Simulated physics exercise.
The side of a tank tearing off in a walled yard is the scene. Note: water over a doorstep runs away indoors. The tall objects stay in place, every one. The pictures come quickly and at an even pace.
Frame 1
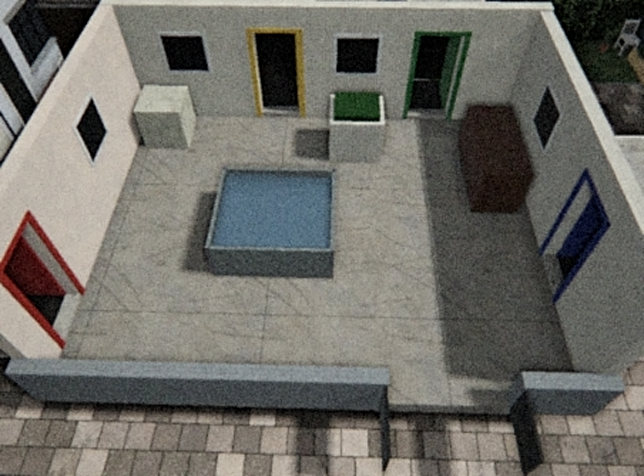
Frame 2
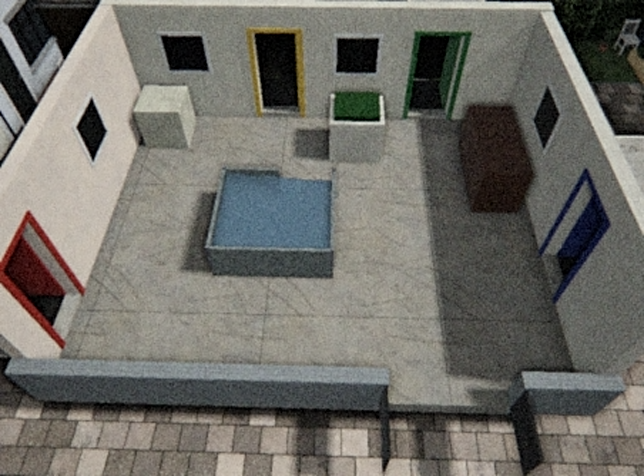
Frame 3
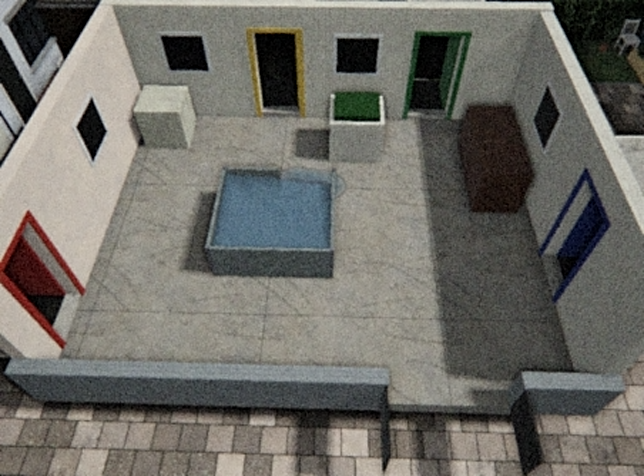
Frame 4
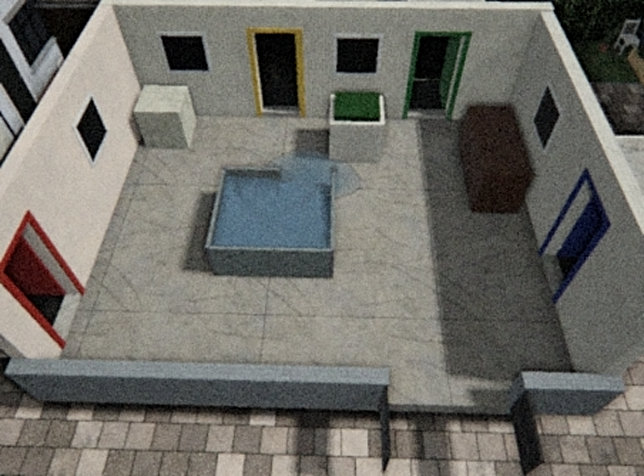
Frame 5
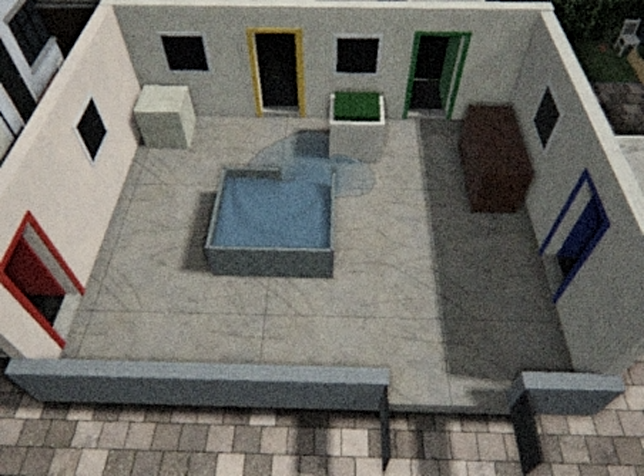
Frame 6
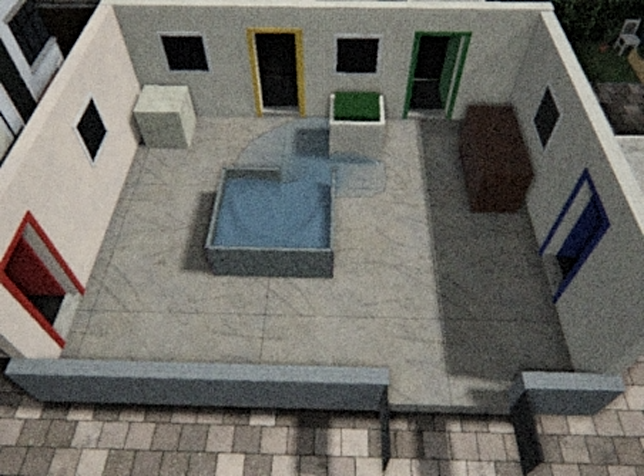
Water pouring through a gap in the far side of a blue tank, spreading across the pale floor of a walled yard.
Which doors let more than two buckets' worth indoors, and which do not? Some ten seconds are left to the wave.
The red door does not; the green door does not; the blue door does not; the yellow door lets more through.
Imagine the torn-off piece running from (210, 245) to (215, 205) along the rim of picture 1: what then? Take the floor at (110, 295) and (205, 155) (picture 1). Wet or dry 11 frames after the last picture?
Soaked and Still dry.
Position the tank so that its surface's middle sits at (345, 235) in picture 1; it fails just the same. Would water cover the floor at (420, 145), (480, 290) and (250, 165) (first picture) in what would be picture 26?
Going through them in turn: Waterlogged, still bare and waterlogged.
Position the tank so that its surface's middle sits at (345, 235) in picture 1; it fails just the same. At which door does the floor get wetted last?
The one in red.
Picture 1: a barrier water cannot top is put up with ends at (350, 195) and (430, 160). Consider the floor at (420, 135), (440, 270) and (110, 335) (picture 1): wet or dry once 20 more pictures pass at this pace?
Taking the points in turn, they are inundated, high and dry and high and dry.
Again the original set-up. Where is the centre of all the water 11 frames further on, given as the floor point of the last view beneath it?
Around pixel (299, 195).
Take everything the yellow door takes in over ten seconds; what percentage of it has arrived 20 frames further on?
It should be near 80 percent of the ten-second total.
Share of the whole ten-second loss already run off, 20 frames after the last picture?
It should be close to 45 percent by then.
A moment on, water covers 15 % of the floor; the red door not reached, the green door not reached, the blue door not reached, the yellow door over two buckets in.
Next, water covers 25 % of the floor; the red door not reached, the green door wet at the sill, nothing in, the blue door not reached, the yellow door far over two buckets in.
Then, water covers 45 % of the floor; the red door not reached, the green door wet at the sill, nothing in, the blue door wet at the sill, nothing in, the yellow door far over two buckets in.
Later, water covers 75 % of the floor; the red door wet at the sill, nothing in, the green door wet at the sill, nothing in, the blue door wet at the sill, nothing in, the yellow door far over two buckets in.
In the end, water covers 90 % of the floor; the red door wet at the sill, nothing in, the green door under two buckets in, the blue door wet at the sill, nothing in, the yellow door far over two buckets in.
